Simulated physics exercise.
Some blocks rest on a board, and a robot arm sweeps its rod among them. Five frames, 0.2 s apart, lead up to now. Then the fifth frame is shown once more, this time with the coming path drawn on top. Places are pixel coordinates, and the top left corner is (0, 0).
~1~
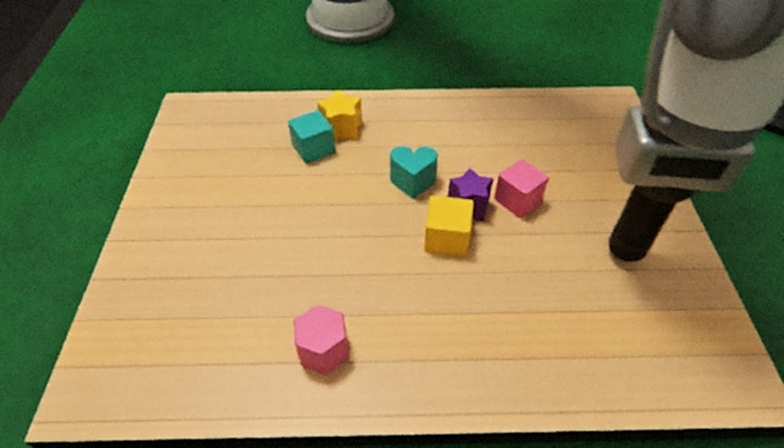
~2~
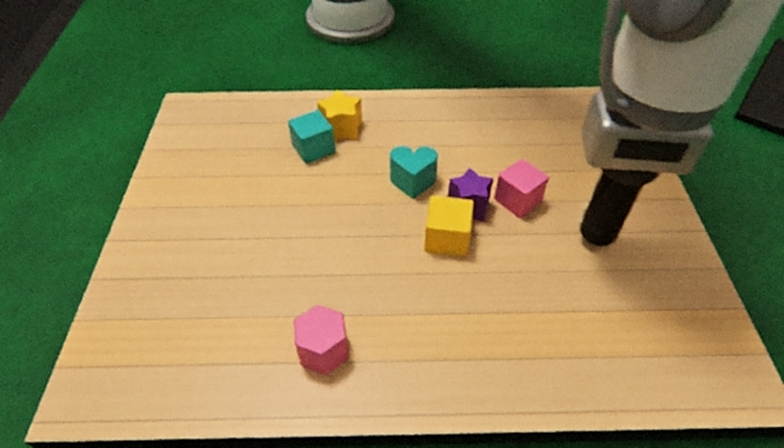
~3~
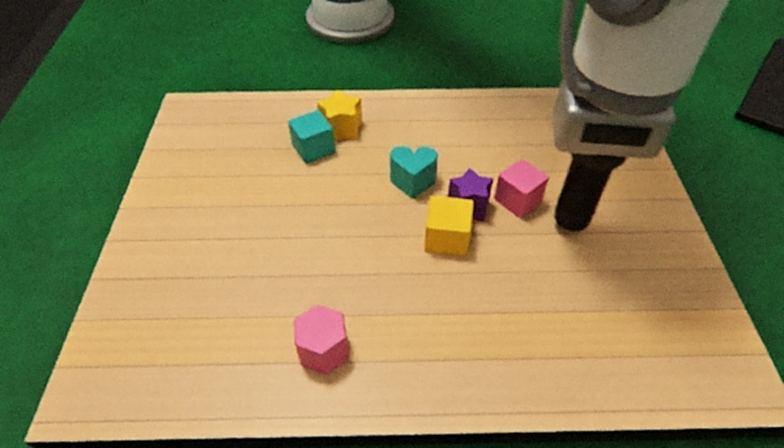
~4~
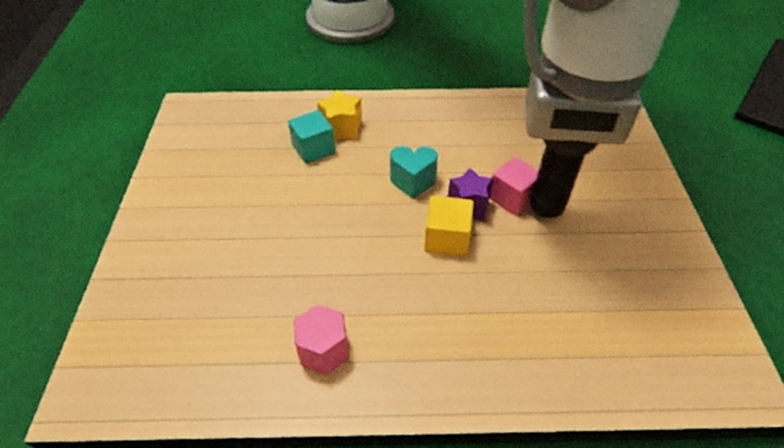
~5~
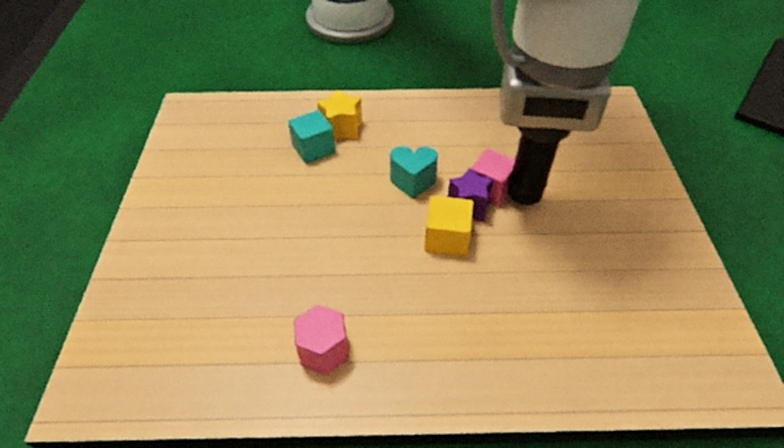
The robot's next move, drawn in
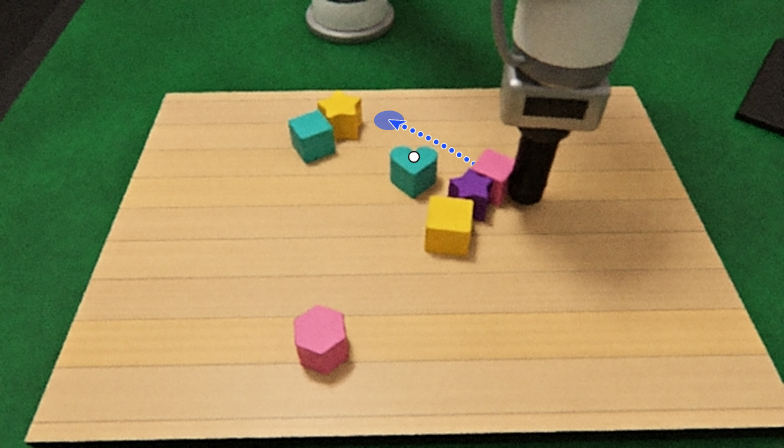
A robot arm's black rod sweeps left and slightly up across a wooden board, passing over bare wood toward a pink square block. It then meets the block's right side and pushes it left and a little up, close beside the purple star, while the other blocks stay still.
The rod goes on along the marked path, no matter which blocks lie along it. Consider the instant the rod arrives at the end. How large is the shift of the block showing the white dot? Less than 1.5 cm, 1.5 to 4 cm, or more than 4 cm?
Between 1.5 and 4 cm.
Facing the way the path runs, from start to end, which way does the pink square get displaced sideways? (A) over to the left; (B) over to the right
Option A.
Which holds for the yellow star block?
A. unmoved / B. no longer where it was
It's A.
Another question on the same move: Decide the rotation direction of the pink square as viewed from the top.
It goes round opposite to clock hands.
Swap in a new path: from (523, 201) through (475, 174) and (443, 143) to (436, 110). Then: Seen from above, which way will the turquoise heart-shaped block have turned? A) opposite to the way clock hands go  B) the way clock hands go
Letter A.
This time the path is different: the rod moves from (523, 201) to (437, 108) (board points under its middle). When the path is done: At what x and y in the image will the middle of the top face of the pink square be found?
At pixel (460, 148).
The line goes from (523, 201) through (457, 153) to (389, 120); the dot is on the turquoise heart-shaped block.
What follows on the original path. One third of the way, rod (480, 160); turquoise heart-shaped block (409, 157); pink square (446, 143), turned 55° anticlockwise.
Two thirds of the way, rod (434, 134); turquoise heart-shaped block (395, 159), turned 45° anticlockwise; pink square (406, 132), turned 110° anticlockwise.
At the end, rod (389, 113); yellow star block unmoved; turquoise heart-shaped block (395, 159), turned 45° anticlockwise; purple star block unmoved; pink square (405, 132), turned 115° anticlockwise.
